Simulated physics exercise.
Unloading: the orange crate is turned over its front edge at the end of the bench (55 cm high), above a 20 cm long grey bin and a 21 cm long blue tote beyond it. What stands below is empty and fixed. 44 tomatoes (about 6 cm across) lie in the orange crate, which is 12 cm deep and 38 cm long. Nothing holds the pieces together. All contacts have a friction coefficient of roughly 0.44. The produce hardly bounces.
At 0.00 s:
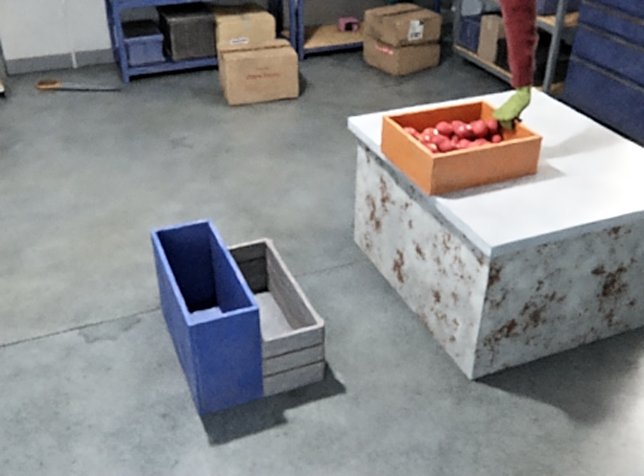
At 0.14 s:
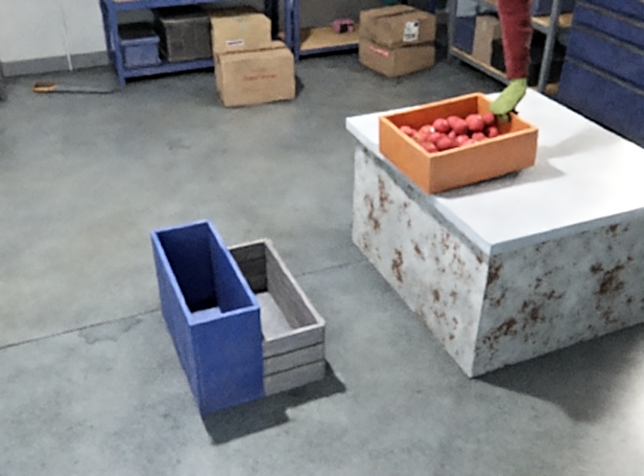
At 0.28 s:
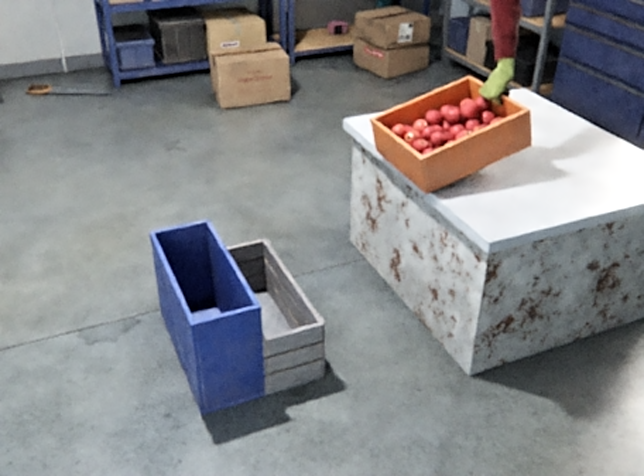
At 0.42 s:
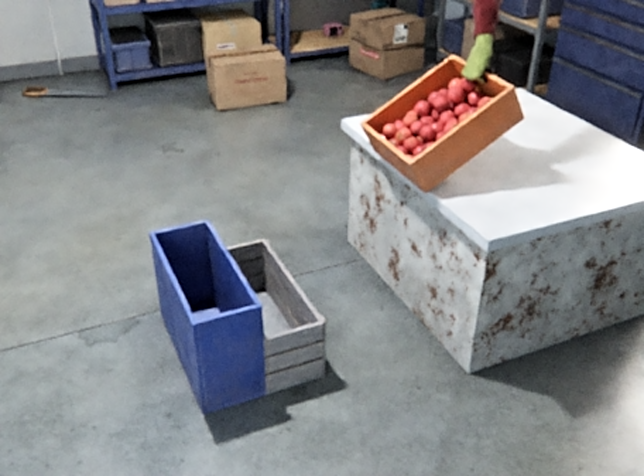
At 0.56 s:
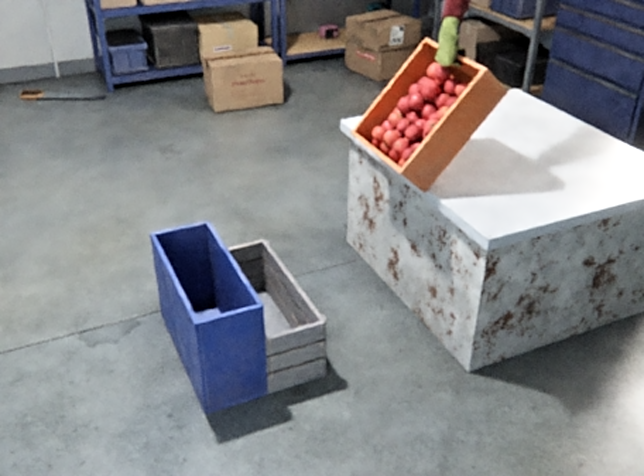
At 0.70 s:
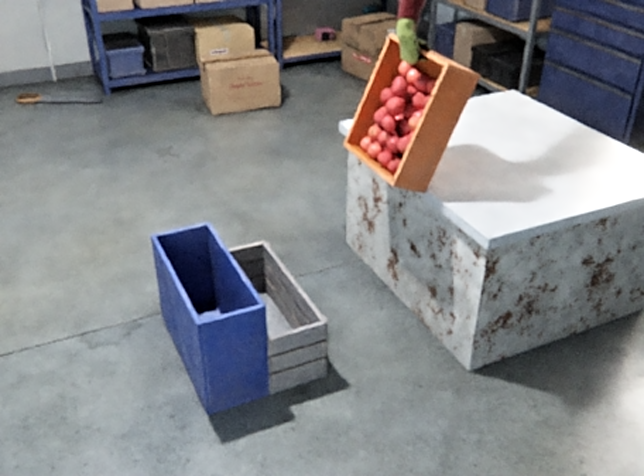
An orange crate of red balls tilts steeply on a white-topped bench, gripped by a gloved hand.
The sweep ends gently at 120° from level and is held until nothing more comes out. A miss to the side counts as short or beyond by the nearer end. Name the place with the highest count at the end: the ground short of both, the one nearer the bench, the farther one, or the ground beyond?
The ground short of the pair gets the most.
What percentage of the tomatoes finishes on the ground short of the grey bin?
About 80 per cent.
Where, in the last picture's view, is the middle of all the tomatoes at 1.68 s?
Around (311, 316).
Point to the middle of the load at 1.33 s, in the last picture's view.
Near (317, 257).
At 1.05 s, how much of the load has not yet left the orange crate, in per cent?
Roughly 85 per cent is still inside.
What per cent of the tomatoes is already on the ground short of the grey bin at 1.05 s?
Some 0 per cent by then.
After 0.86 s, tilt 87°; 41 still in the orange crate and 3 in the air.
After 1.05 s, tilt 108°; 37 still in the orange crate and 7 in the air.
After 1.33 s, tilt 120°; 3 still in the orange crate, 2 in the grey bin, 7 on the ground short of the grey bin and 32 in the air.
Final count (at 1.68 s), 8 in the grey bin and 36 on the ground short of the grey bin.
